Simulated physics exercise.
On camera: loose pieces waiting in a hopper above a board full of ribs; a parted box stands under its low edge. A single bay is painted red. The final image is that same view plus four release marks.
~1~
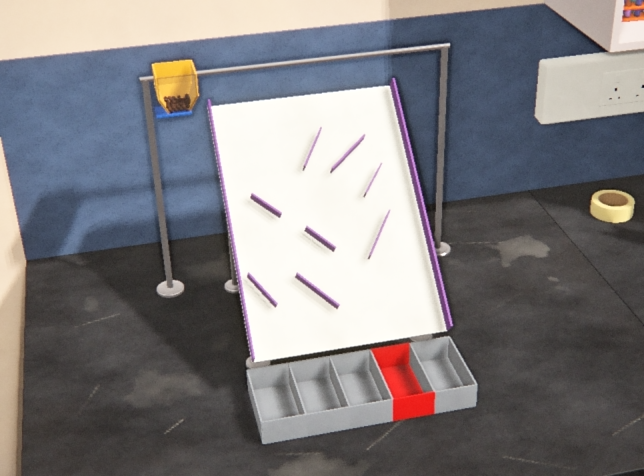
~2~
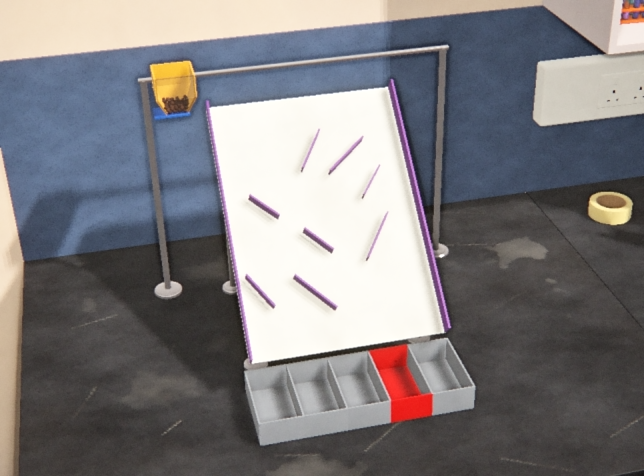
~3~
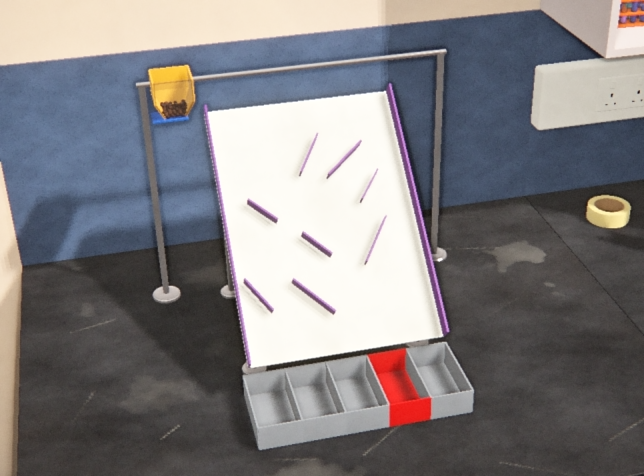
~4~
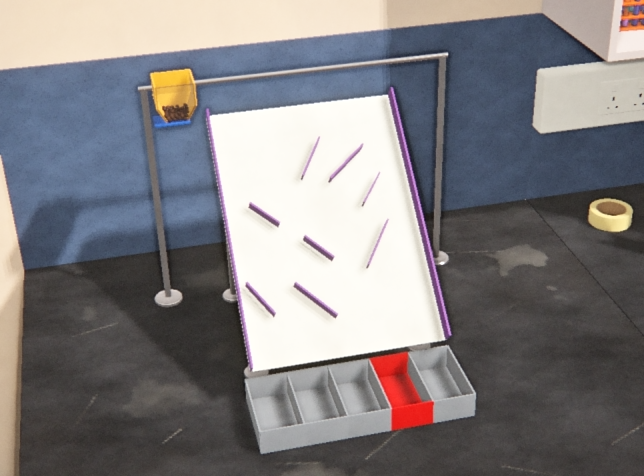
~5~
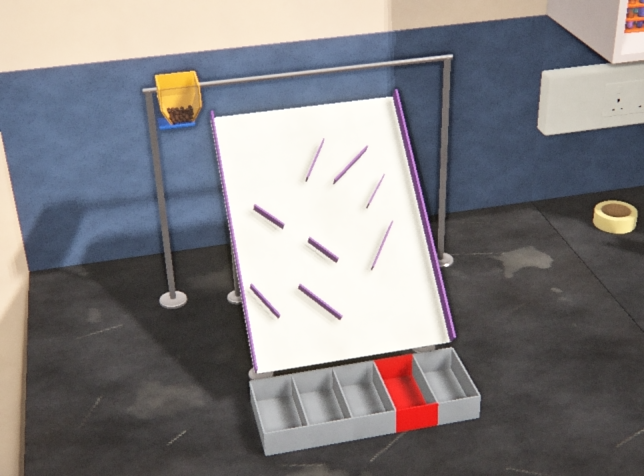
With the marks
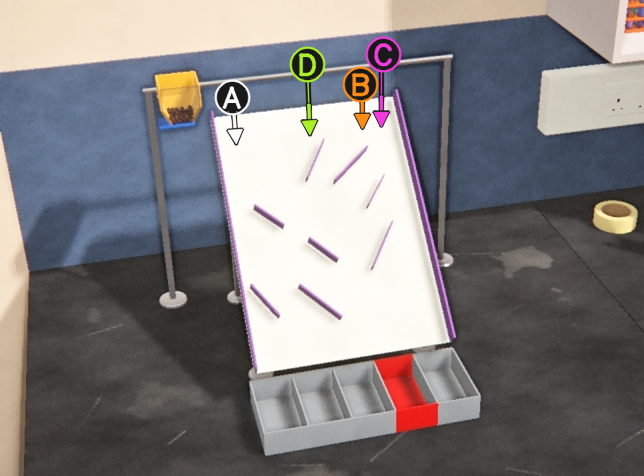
Only the camera moves, drifting very slightly while looking down from the front at a dark, scuffed worktop against a blue and cream wall. A yellow hopper of dark berries hangs at upper left beside a tilted white board with purple edges and ribs, above a grey five-bay box, its fourth bay red, with pale yellow tape at right. The berries, board and box all stay still.
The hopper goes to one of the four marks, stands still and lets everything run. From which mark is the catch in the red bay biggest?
D is best.
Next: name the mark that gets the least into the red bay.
C it is.
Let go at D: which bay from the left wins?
The fourth.
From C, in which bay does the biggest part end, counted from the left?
The fifth from the left.
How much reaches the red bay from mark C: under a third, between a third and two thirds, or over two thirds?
It is under a third.
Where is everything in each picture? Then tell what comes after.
In the first picture, hopper (177, 102), allspice berries, door shut.
In the second picture, ribs (303, 167) to (320, 128), (330, 170) to (363, 136), (249, 194) to (280, 215).
In the third picture, ribs (362, 198) to (378, 168), (303, 231) to (333, 253), (367, 261) to (386, 215).
In the fourth picture, ribs (246, 282) to (276, 313), (295, 282) to (338, 315).
In the fifth picture, red bay (417, 416), number 4 of 5 from the left.
On the marked copy, mark A meets the board at (235, 138); mark B meets the board at (362, 123); mark C meets the board at (381, 121); mark D meets the board at (309, 129).
With A, roughly a quarter in the red bay, the larger part in other bays, just a few outside the box.
With B, roughly a quarter in the red bay, roughly two thirds in other bays, just a few outside the box.
With C, about a tenth in the red bay, the larger part in other bays, about a tenth outside the box.
With D, roughly two thirds in the red bay, roughly a quarter in other bays, just a few outside the box.
